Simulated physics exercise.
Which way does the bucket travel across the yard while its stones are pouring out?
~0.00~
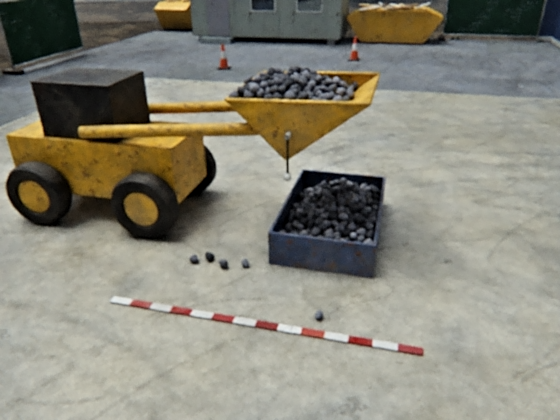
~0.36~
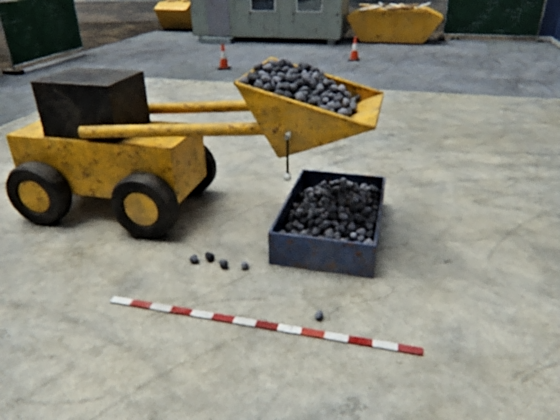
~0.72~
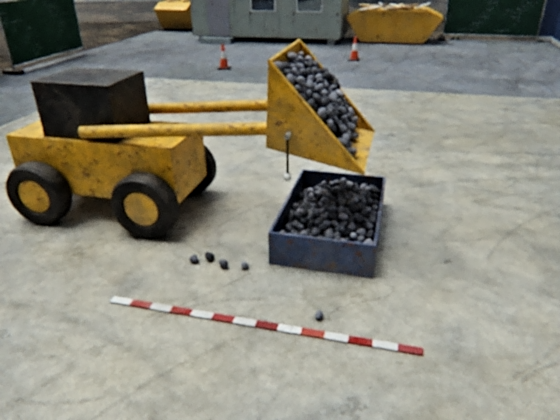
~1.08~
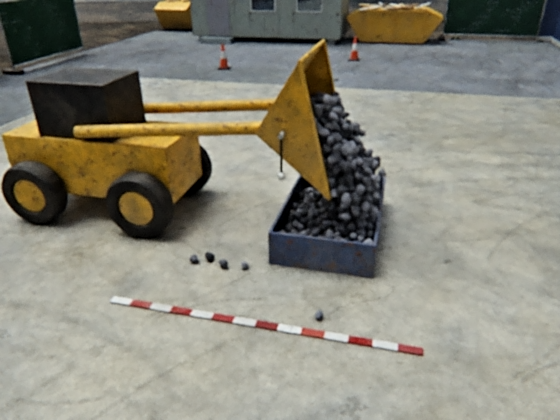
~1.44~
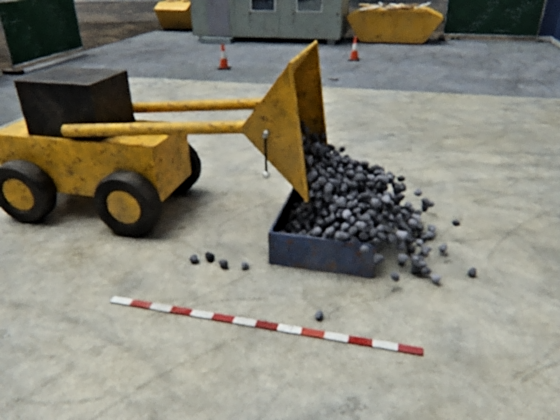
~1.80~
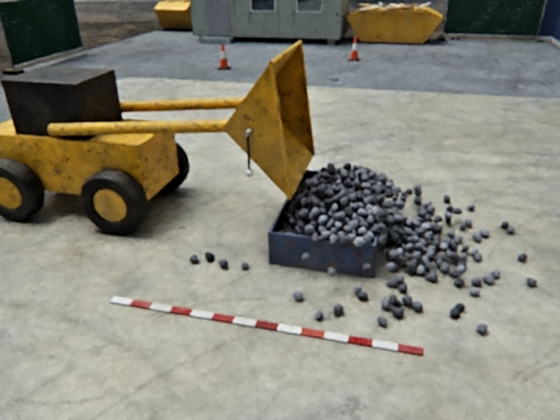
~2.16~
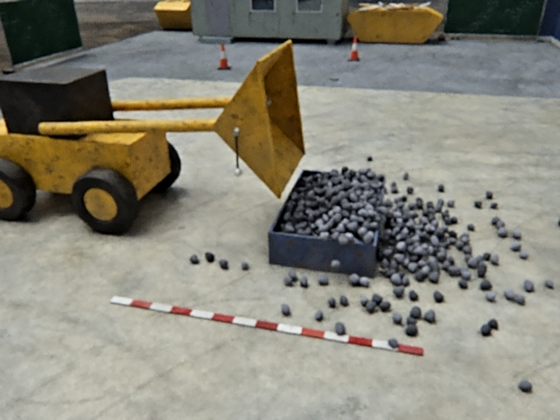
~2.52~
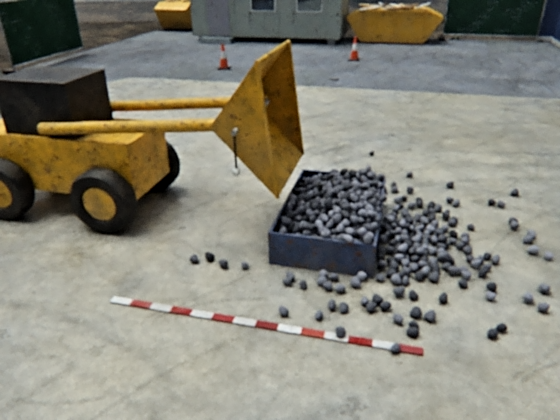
The bucket travels to the left, drawn away from the bin as the loader backs up.
